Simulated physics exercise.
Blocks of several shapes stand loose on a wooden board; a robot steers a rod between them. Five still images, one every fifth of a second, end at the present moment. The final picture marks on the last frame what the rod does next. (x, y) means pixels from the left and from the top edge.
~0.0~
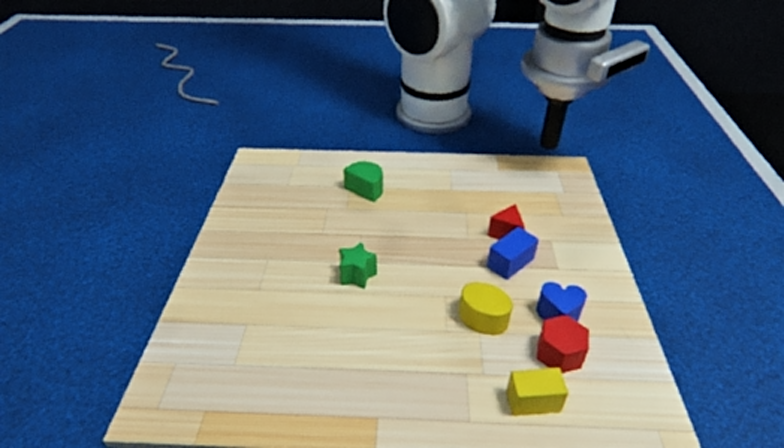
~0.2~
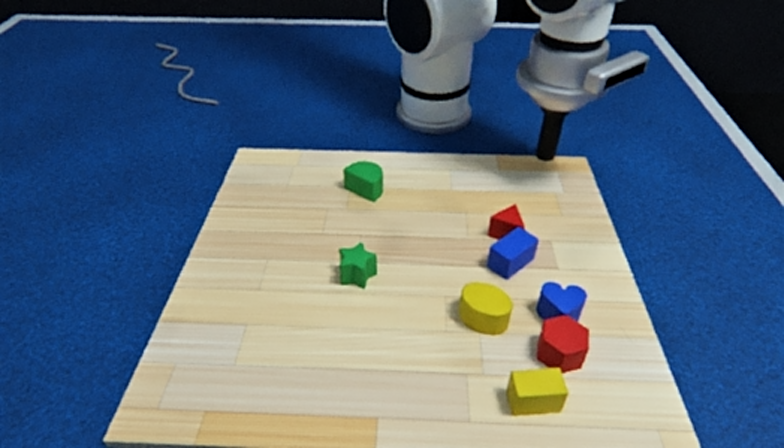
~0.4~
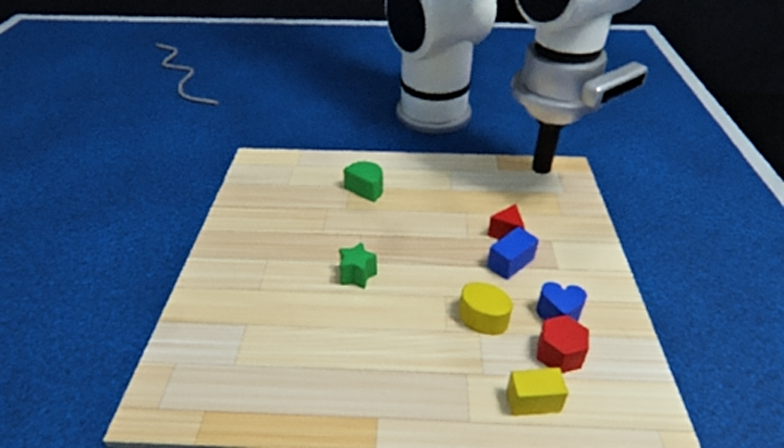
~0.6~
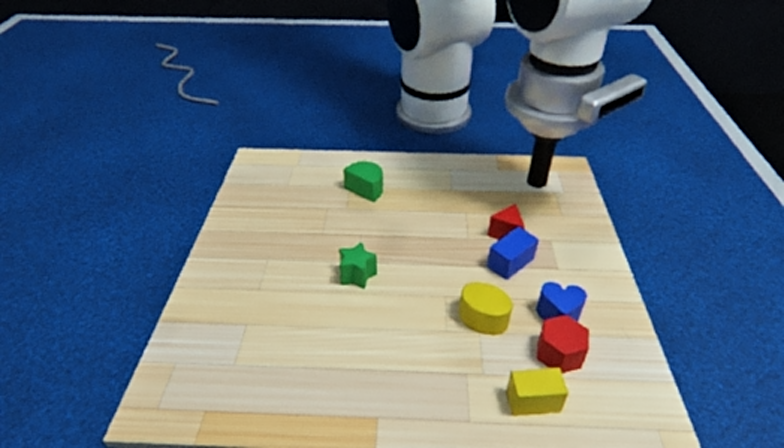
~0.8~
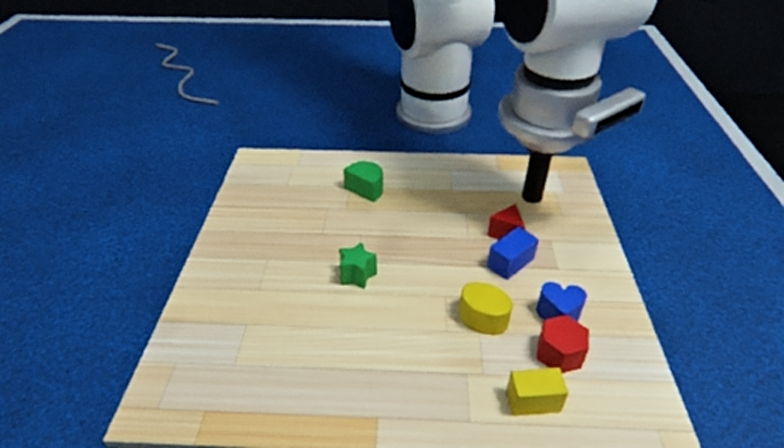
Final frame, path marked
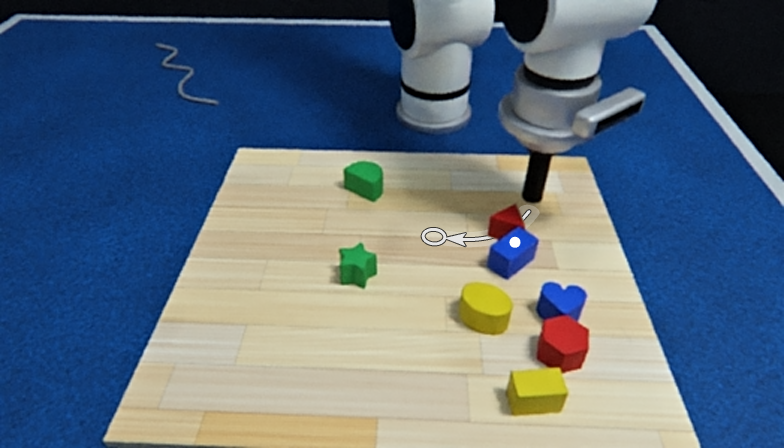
Robot arm lowering a black rod over a wooden board toward the viewer, nearing a red triangle while coloured blocks stay still.
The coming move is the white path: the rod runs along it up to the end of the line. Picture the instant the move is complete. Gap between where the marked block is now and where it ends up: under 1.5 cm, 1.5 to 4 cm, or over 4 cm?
Moves under 1.5 cm.
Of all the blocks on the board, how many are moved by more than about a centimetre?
Count: 1.
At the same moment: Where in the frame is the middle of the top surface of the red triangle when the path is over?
I'd place it at (479, 235), taking the centre of its top.
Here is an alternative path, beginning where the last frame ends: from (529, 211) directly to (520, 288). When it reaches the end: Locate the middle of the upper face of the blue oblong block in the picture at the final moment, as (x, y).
In the picture, that point is around (487, 272).
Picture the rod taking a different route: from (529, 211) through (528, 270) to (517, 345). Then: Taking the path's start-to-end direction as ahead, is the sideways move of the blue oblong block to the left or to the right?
That block drifts right.
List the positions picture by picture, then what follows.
The first frame shows rod's lower end at (549, 145); red triangle at (510, 215); blue oblong block at (515, 242).
The second frame shows rod at (545, 157); blocks still.
The third frame shows rod at (541, 169); blocks still.
The fourth frame shows rod at (537, 183); blocks still.
The fifth frame shows rod at (532, 197); red triangle at (510, 215); blue oblong block at (515, 242).
Drawn move, from (529, 211) via (508, 230) and (474, 239), ending at (434, 237); the dot is on the blue oblong block.
On the path given first. One third of the way, rod at (511, 216); red triangle at (501, 221), turned 40° anticlockwise.
Two thirds of the way, rod at (475, 225); red triangle at (479, 235), turned 95° anticlockwise.
At the end, rod at (435, 222); red triangle at (479, 235), turned 100° anticlockwise; blue oblong block still.
